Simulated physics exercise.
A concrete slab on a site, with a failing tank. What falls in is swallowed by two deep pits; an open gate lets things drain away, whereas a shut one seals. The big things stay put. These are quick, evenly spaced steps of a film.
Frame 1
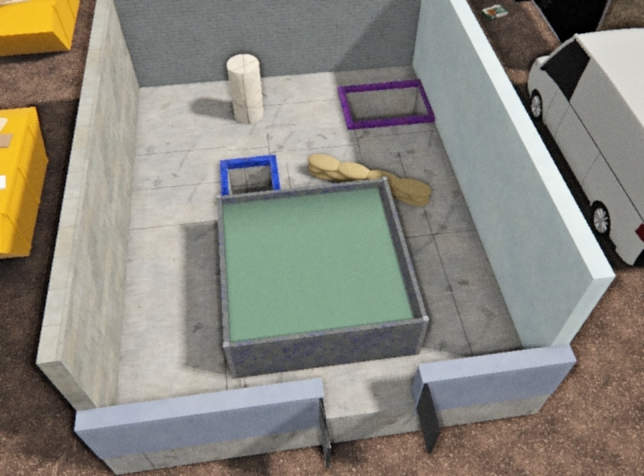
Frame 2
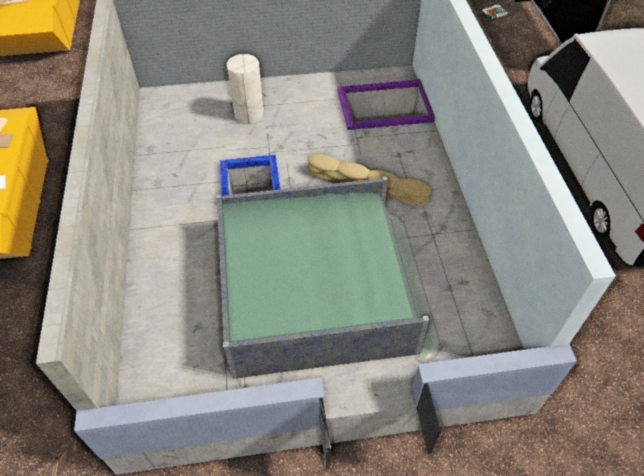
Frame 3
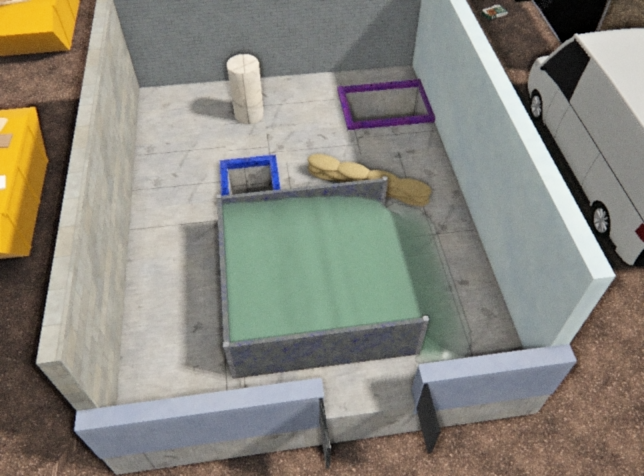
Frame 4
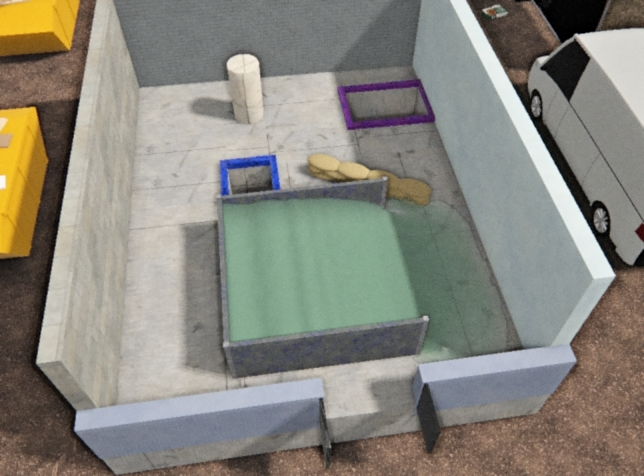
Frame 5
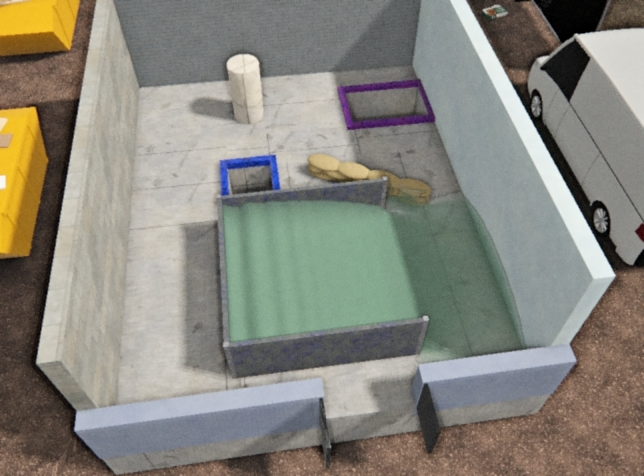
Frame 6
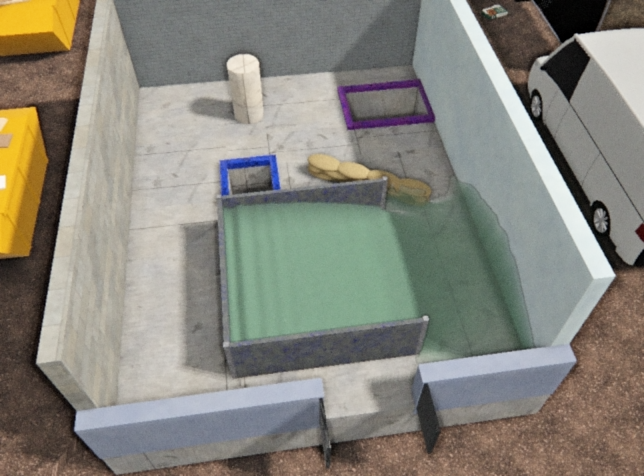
On a walled concrete slab, a square tank of green water lost its right side, and the water poured out across the floor, reached the right wall and spread along it.
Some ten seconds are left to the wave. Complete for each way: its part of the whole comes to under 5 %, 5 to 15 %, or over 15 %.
The gate's part comes to 5 to 15 %; the purple pit's part comes to over 15 %; the blue pit's part comes to under 5 %.
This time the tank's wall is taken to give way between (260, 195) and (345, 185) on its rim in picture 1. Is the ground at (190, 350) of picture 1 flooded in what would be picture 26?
Outcome: Spared.
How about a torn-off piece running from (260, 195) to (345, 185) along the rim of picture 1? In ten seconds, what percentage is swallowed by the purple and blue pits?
Purple 10 %, blue 20 %.
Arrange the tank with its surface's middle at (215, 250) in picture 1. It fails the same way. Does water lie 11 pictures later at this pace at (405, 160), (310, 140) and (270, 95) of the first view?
In order: Inundated, then unflooded, then unflooded.
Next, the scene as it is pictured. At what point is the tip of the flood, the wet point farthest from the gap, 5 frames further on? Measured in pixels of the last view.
My pick would be pixel (427, 120).
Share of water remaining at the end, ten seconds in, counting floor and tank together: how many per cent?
About 72 per cent.
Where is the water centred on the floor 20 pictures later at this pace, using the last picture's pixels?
At roughly (367, 276).
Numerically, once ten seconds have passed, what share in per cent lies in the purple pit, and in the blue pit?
Estimates: 18 % and 2 %.
A moment on, water covers 25 % of the floor; the gate 0 %, the purple pit 0 %, the blue pit 0 %.
Next, water covers 35 % of the floor; the gate 0 %, the purple pit 4 %, the blue pit 0 %.
Then, water covers 60 % of the floor; the gate 3 %, the purple pit 12 %, the blue pit 0 %.
Later, water covers 90 % of the floor; the gate 6 %, the purple pit 16 %, the blue pit 1 %.
In the end, water covers 95 % of the floor; the gate 8 %, the purple pit 19 %, the blue pit 1 %.
